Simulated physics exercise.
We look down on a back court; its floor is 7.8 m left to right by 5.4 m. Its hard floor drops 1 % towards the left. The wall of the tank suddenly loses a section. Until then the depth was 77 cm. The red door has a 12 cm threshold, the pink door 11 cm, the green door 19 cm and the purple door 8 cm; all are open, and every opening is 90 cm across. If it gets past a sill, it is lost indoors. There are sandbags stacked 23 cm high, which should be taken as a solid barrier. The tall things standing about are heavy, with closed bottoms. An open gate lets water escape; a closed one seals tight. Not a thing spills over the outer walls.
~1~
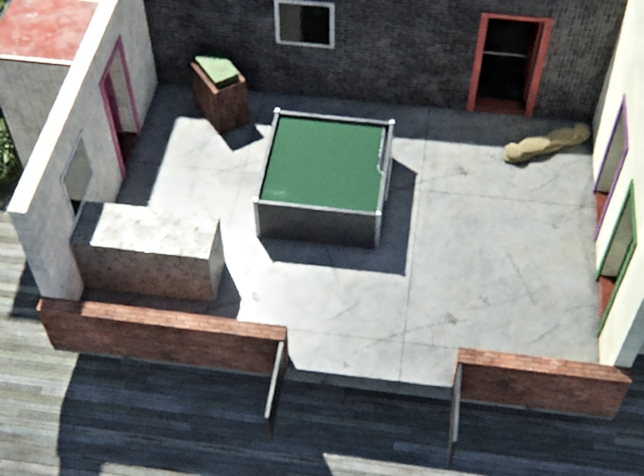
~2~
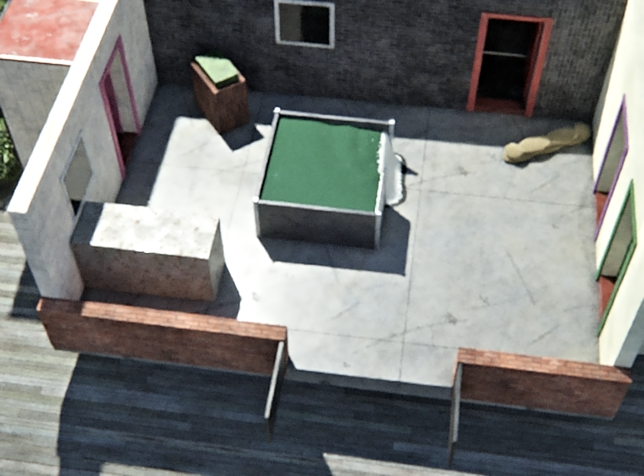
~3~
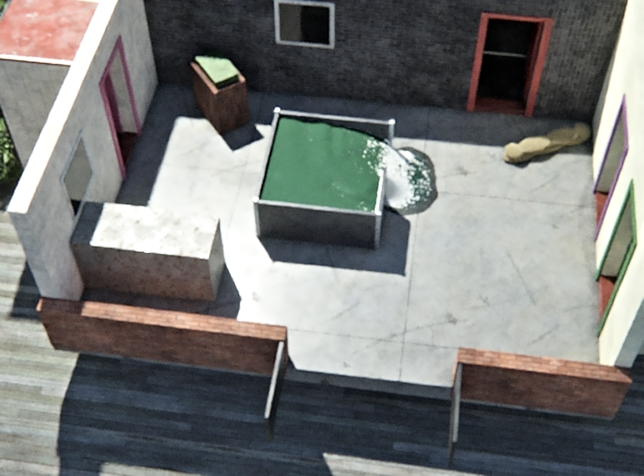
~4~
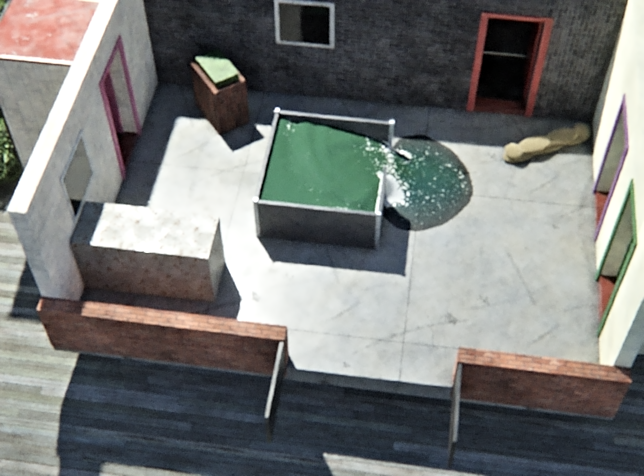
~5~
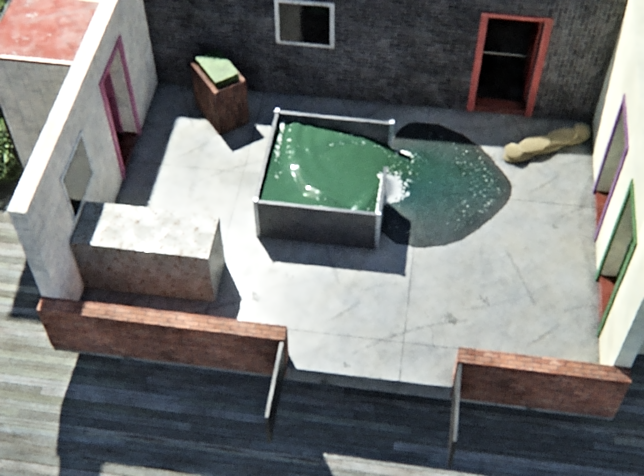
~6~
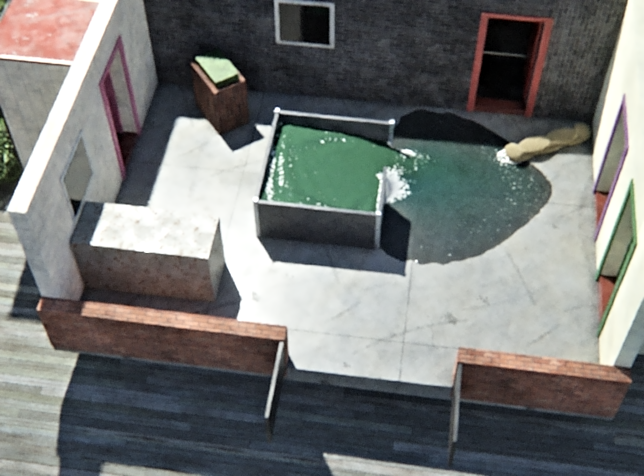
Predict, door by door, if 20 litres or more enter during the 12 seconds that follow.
The red door lets in a larger amount than the limit; the pink door lets in a smaller amount than the limit; the green door lets in a smaller amount than the limit; the purple door lets in a larger amount than the limit.
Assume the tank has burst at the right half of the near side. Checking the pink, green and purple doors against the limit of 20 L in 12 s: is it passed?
Door by door - pink: Within bounds, green: Within bounds, purple: Within bounds.
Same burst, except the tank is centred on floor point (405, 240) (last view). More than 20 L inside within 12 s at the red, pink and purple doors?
For the red door, the amount is acceptable; for the pink door, the amount is acceptable; for the purple door, the amount is too high.
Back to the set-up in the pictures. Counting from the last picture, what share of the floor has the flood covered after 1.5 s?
Covered: Roughly 35 %.
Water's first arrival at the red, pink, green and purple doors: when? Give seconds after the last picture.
Door times: Red 0.2 s / pink 7.0 s / green 0.9 s / purple 0.2 s.
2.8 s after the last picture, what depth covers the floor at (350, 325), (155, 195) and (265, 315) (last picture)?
About 0, 0 and 0 cm.
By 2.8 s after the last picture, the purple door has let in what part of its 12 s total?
Share: ~ 85 %.
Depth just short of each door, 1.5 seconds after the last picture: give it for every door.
You'd get red at 20 cm, pink at 0 cm, green at 14 cm, and purple at 28 cm.
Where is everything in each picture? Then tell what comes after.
In the first picture, still water, 77 cm deep, in the tank at (326, 164).
In the second picture, the front is at (393, 155), 0.6 m from the gap at (385, 170); 0.3 m2 of floor is under water; 77 cm left at the back of the tank.
In the third picture, the front is at (431, 199), 0.9 m from the gap at (385, 171); 0.9 m2 of floor is under water; 77 cm left at the back of the tank.
In the fourth picture, water pours out at (385, 171) and has run 1.4 m, to (468, 194); typically 8 cm deep outside, 77 cm at the tank's back.
In the fifth picture, the front is at (505, 184), 2.0 m from the gap at (385, 171); 3.8 m2 of floor is under water; 72 cm left at the back of the tank.
In the sixth picture, the front is at (545, 183), 2.7 m from the gap at (385, 171); 5.8 m2 of floor is under water; 65 cm left at the back of the tank.
Then, 0.7 s after the last picture water covers 30 % of the floor and is deepest (40 cm) near (393, 179); red door 21 cm at the sill, 0 L in, pink door not reached, green door not reached, purple door 16 cm at the sill, 20 L in.
Then, 1.5 s after the last picture water covers 35 % of the floor and is deepest (50 cm) near (587, 128); red door 20 cm at the sill, 20 L in, pink door not reached, green door 14 cm at the sill, 0 L in, purple door 28 cm at the sill, 115 L in.
Then, 2.8 s after the last picture water covers 35 % of the floor and is deepest (26 cm) near (545, 139); red door 22 cm at the sill, 51 L in, pink door not reached, green door 10 cm at the sill, 0 L in, purple door 17 cm at the sill, 251 L in.
Then, 6.3 s after the last picture water covers 75 % of the floor and is deepest (14 cm) near (244, 96); red door 11 cm at the sill, 107 L in, pink door not reached, green door 11 cm at the sill, 0 L in, purple door 12 cm at the sill, 282 L in.
Then, 11.3 s after the last picture water covers 95 % of the floor and is deepest (13 cm) near (92, 299); red door 6 cm at the sill, 107 L in, pink door 6 cm at the sill, 0 L in, green door 5 cm at the sill, 0 L in, purple door 5 cm at the sill, 292 L in.
